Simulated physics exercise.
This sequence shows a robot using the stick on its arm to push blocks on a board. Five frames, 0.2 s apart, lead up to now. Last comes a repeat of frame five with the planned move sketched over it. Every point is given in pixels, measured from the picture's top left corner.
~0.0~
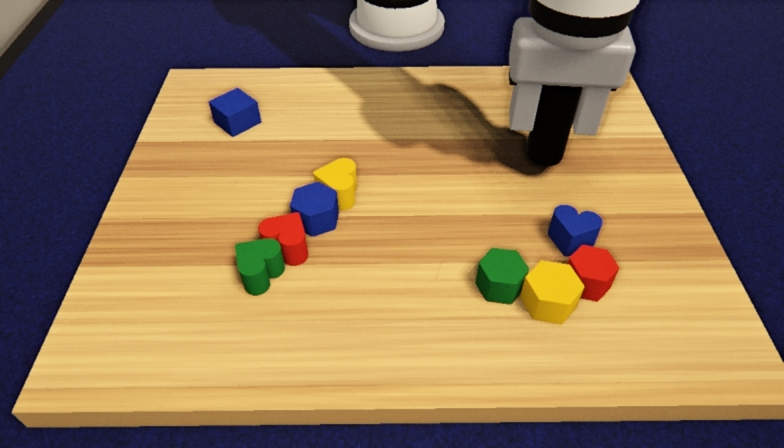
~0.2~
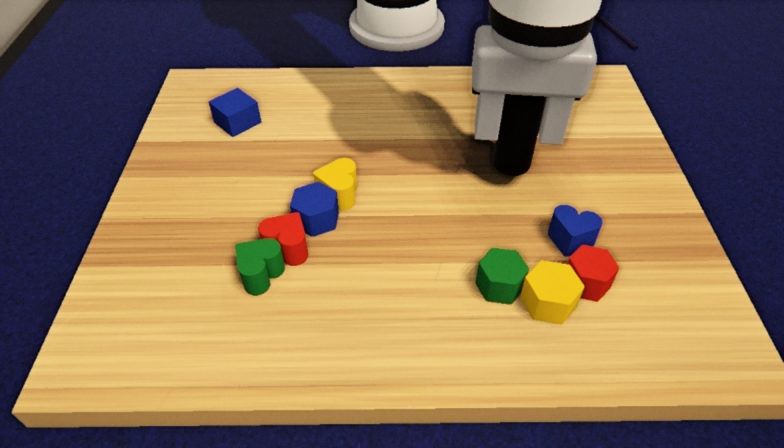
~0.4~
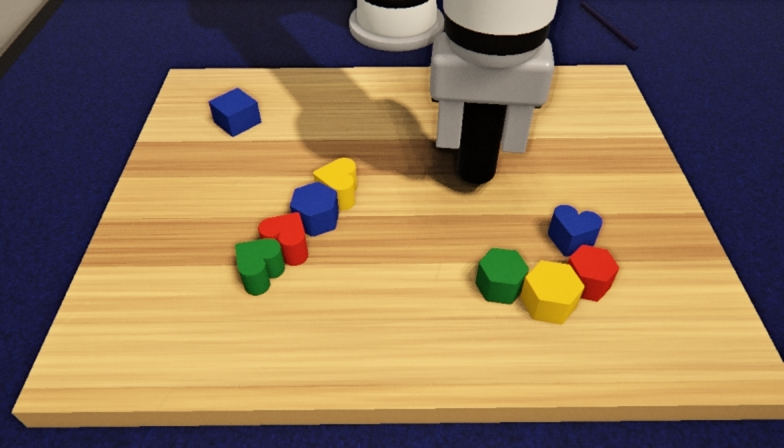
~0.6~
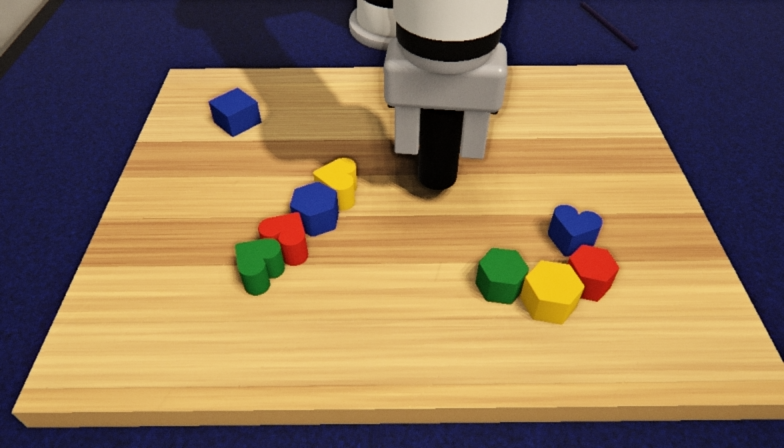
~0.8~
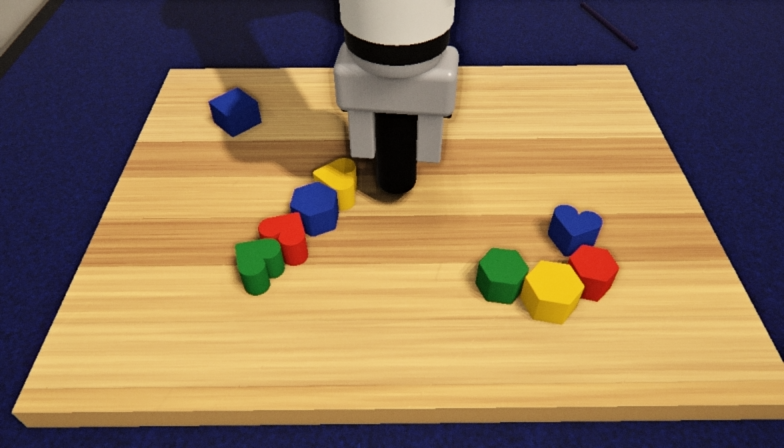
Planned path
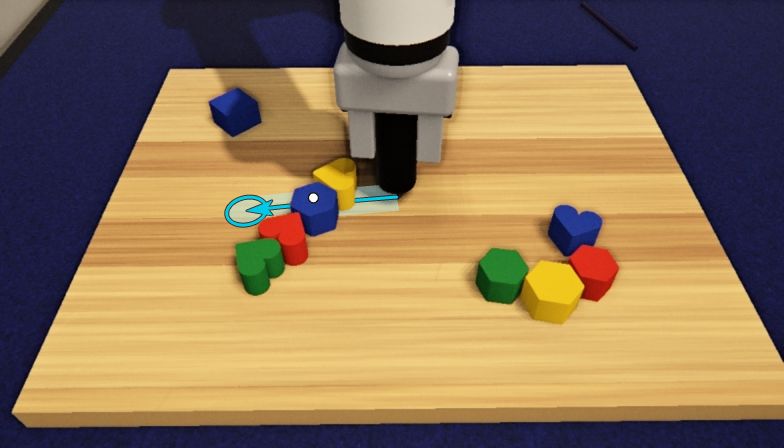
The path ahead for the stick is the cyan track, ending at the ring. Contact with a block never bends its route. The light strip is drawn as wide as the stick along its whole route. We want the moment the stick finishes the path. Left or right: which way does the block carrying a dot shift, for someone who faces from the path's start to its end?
The left.
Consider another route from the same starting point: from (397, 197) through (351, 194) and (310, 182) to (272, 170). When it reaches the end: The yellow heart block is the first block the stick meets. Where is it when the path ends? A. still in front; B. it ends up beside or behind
A (still in front)
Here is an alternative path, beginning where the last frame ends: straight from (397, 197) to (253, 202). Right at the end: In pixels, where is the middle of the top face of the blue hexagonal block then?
It will end up at (268, 209).
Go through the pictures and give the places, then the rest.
In the first frame, tip of the stick at (544, 156), middles of tops, green heart block at (255, 254), red heart block at (284, 228), blue hexagonal block at (313, 198), yellow heart block at (338, 173).
In the second frame, stick at (511, 165), nothing pushed.
In the third frame, stick at (476, 173), nothing pushed.
In the fourth frame, stick at (437, 179), nothing pushed.
In the fifth frame, stick at (397, 182), green heart block at (255, 254), red heart block at (284, 228), blue hexagonal block at (313, 198), yellow heart block at (338, 173).
The line goes from (397, 197) to (247, 211); the dot is on the blue hexagonal block.
What follows on the original path. One third of the way, stick at (345, 187); red heart block at (281, 231); blue hexagonal block at (304, 199), turned 15° anticlockwise; yellow heart block at (316, 167), turned 30° clockwise.
Two thirds of the way, stick at (294, 191); green heart block at (245, 270), turned 15° clockwise; red heart block at (269, 243), turned 15° anticlockwise; blue hexagonal block at (270, 211), turned 60° anticlockwise; yellow heart block at (289, 161), turned 75° clockwise.
At the end, stick at (243, 196); green heart block at (245, 271), turned 15° clockwise; red heart block at (270, 245), turned 15° anticlockwise; blue hexagonal block at (247, 219), turned 105° anticlockwise; yellow heart block at (286, 161), turned 85° clockwise.
